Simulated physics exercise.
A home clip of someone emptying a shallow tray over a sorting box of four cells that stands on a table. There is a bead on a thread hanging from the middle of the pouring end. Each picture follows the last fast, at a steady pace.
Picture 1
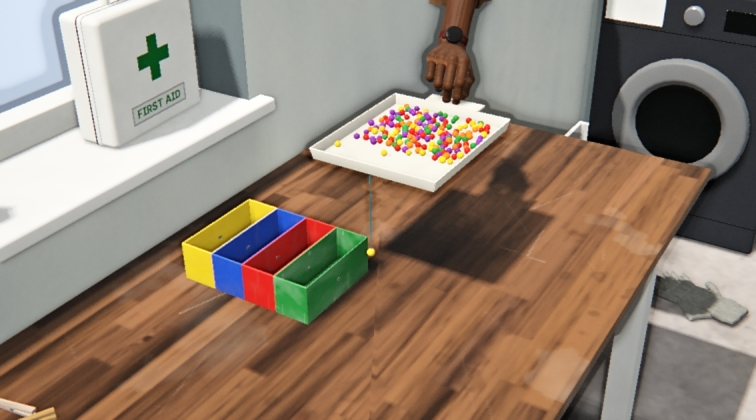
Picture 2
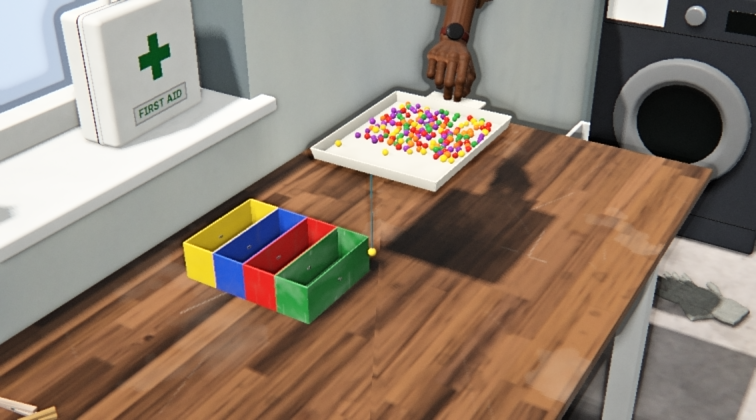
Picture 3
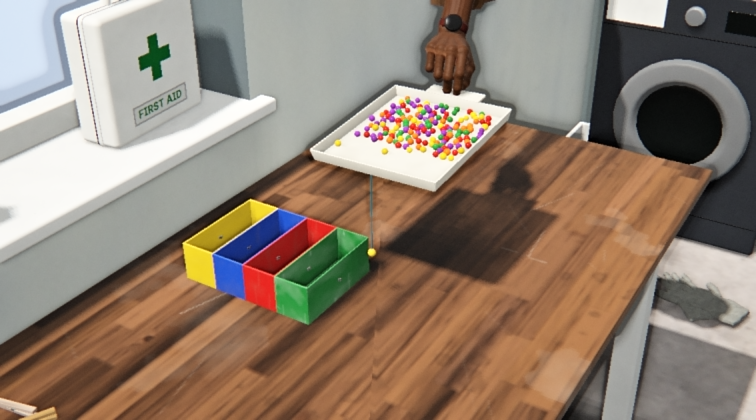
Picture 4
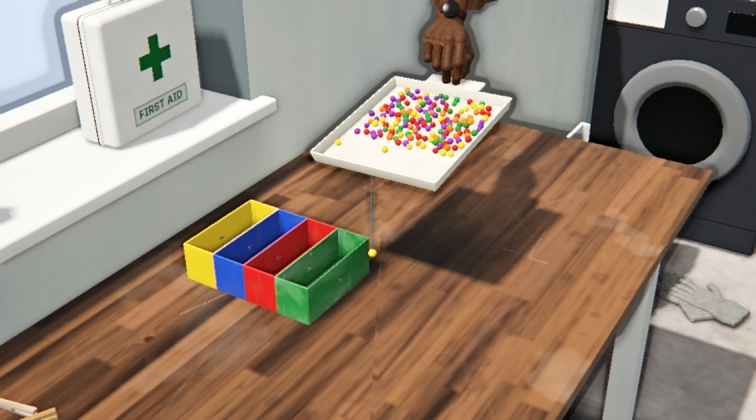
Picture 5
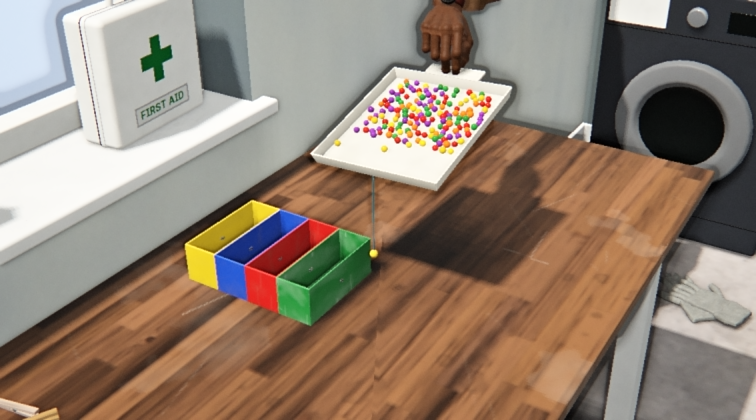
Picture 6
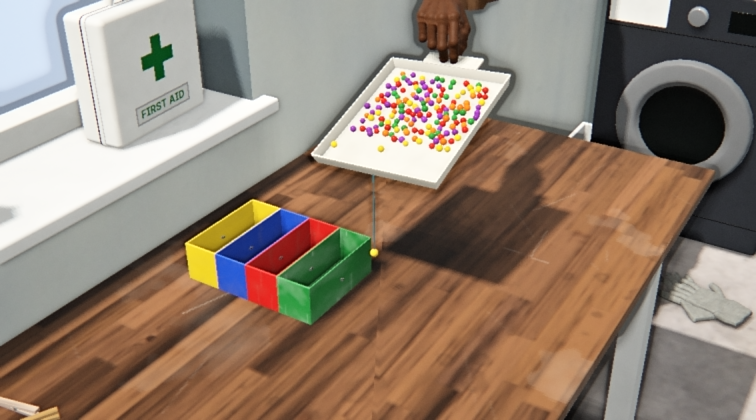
From above and at an angle, the view takes in a wooden table beside a windowsill with a white first aid case and a front-loading machine. A brown hand grips a white tray of multicoloured beads above a box of yellow, blue, red and green cells, a yellow bead hanging nearby. The hand raises the tray's far end, steepening its tilt toward the viewer, while the camera stays still.
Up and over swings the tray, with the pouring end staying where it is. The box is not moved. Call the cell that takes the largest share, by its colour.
Most goes to the green cell.
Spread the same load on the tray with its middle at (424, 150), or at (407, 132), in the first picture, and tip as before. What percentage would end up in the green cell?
It's 40 percent the first time and 40 percent the second.
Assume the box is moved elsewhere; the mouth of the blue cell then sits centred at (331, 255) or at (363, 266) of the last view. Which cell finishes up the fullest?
So the first one goes to the cell in blue and the second to that yellow cell.
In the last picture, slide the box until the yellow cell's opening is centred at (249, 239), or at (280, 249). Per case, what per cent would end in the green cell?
Approximately 30 percent, followed by approximately 10 percent.
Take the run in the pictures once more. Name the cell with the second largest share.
That red cell.
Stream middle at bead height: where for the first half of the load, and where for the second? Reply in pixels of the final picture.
At (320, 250) for the first part, then at (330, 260) for the others.
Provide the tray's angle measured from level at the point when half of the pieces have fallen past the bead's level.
My estimate is some 105 degrees.
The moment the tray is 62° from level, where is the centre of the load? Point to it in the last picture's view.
Near (354, 164).
Soon, tray tipped steeply; most on the tray; a small part in the green cell; a stray few in the red cell; a small part falling or outside the box.
A while on, tray tipped right over; about a third on the tray; about a quarter in the green cell; a small part in the red cell; about half falling or outside the box.
Towards the end, tray tipped past a quarter turn; about a third in the green cell; a small part in the red cell; a stray few in the blue cell; about half falling or outside the box.
Finally, tray tipped past a quarter turn; about a third in the green cell; a small part in the red cell; a stray few in the blue cell; none in the yellow cell; about half outside the box.
